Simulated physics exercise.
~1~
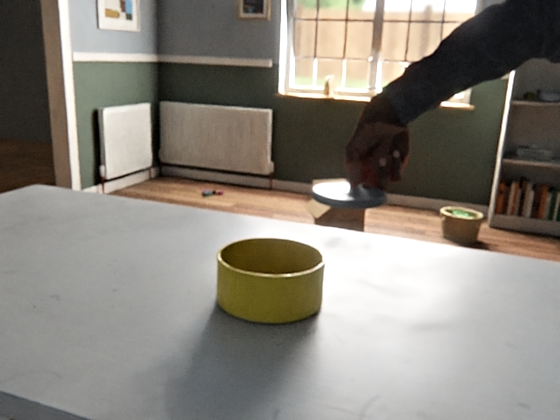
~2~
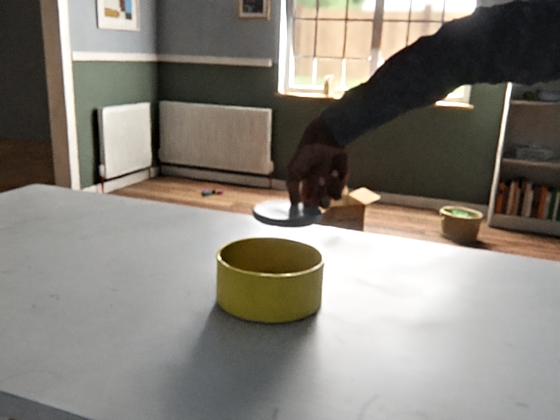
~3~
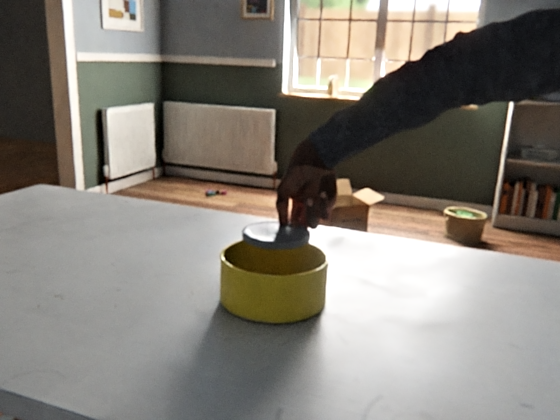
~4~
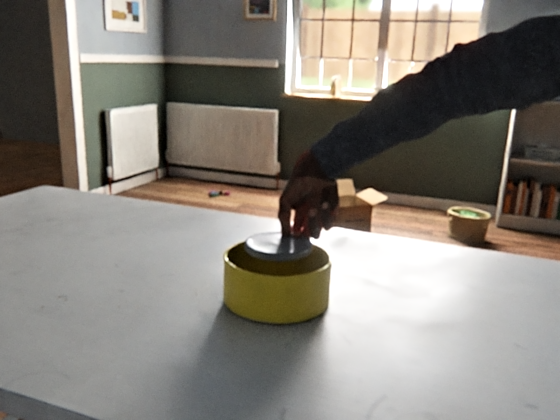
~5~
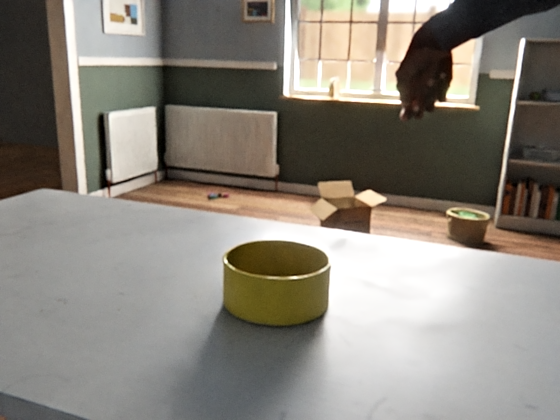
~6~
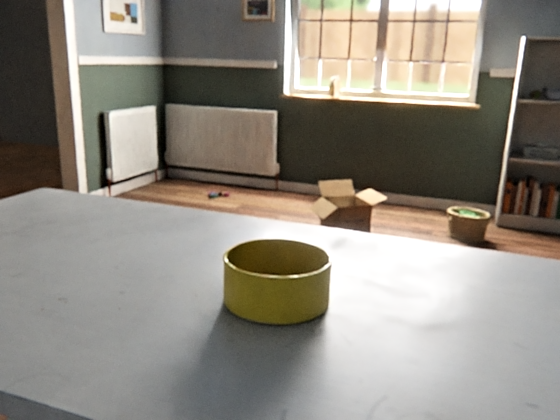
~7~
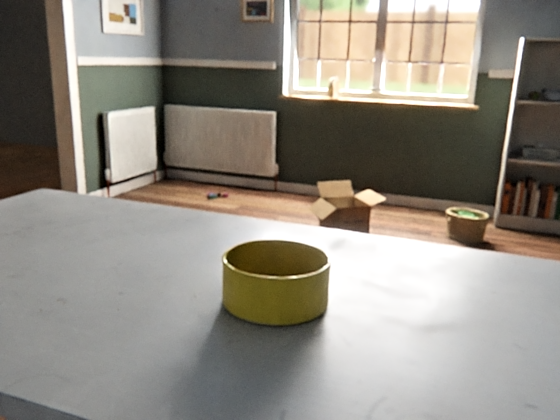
A hand lowers a grey coaster into a yellow bowl, lets go and draws away.
